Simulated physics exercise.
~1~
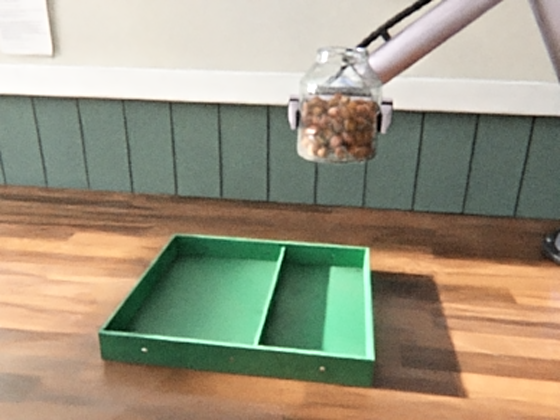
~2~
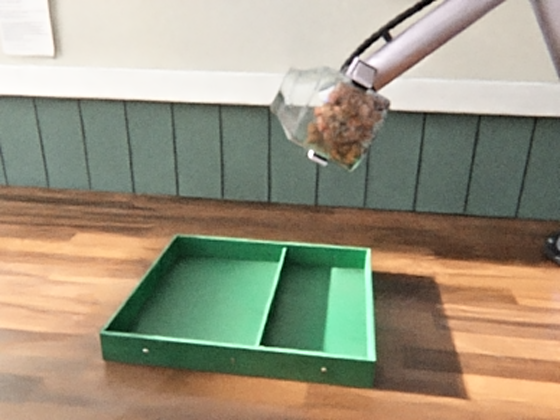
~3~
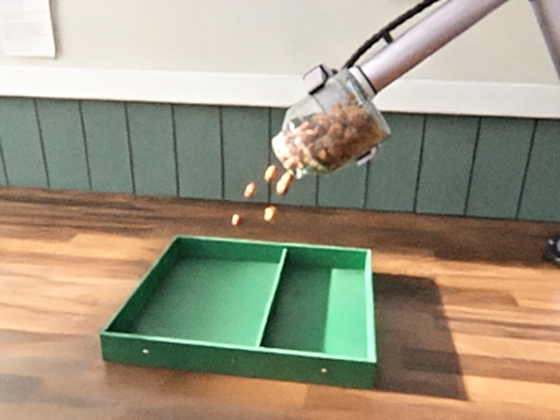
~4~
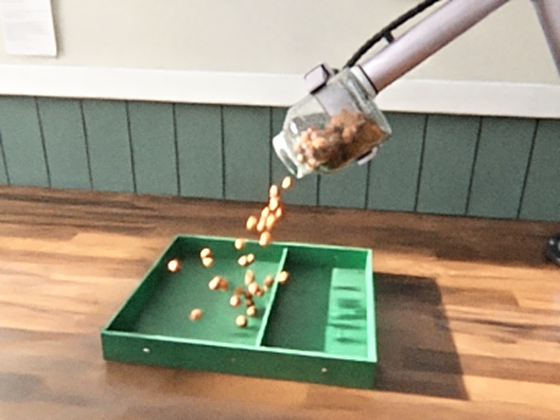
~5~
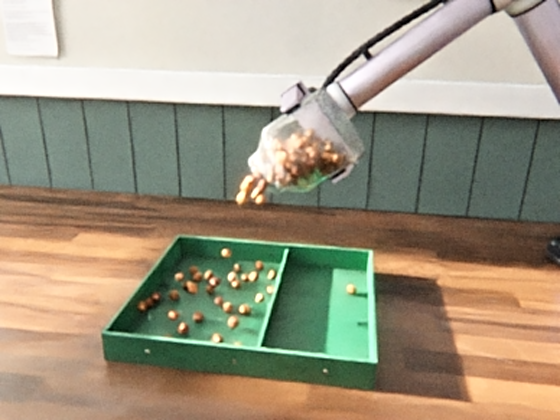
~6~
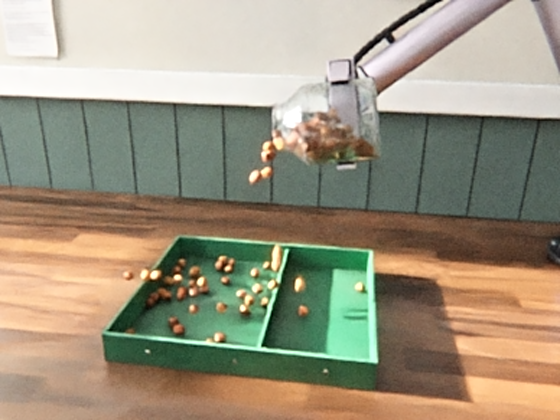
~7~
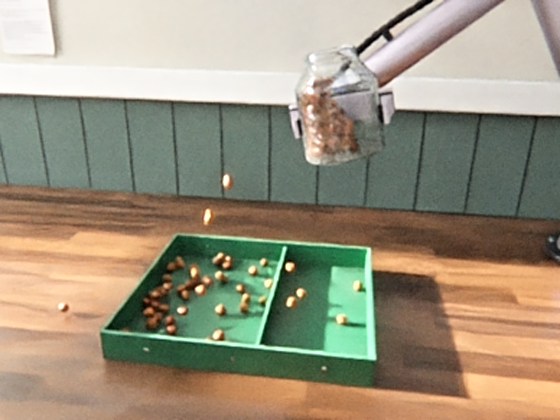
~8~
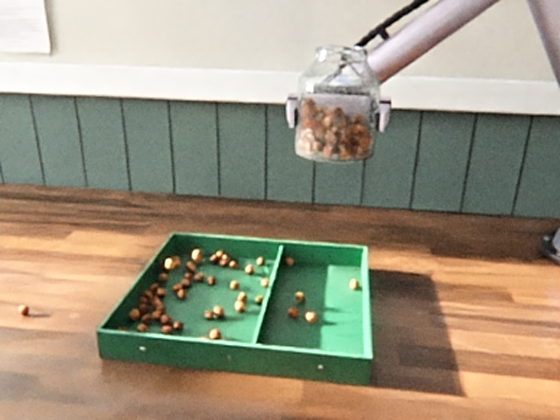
A robot arm tipped a glass jar of hazelnuts over a divided green tray, spilling many into the left part and a few into the right, then stood the jar upright, still well filled, with one stray nut left on the wooden table.
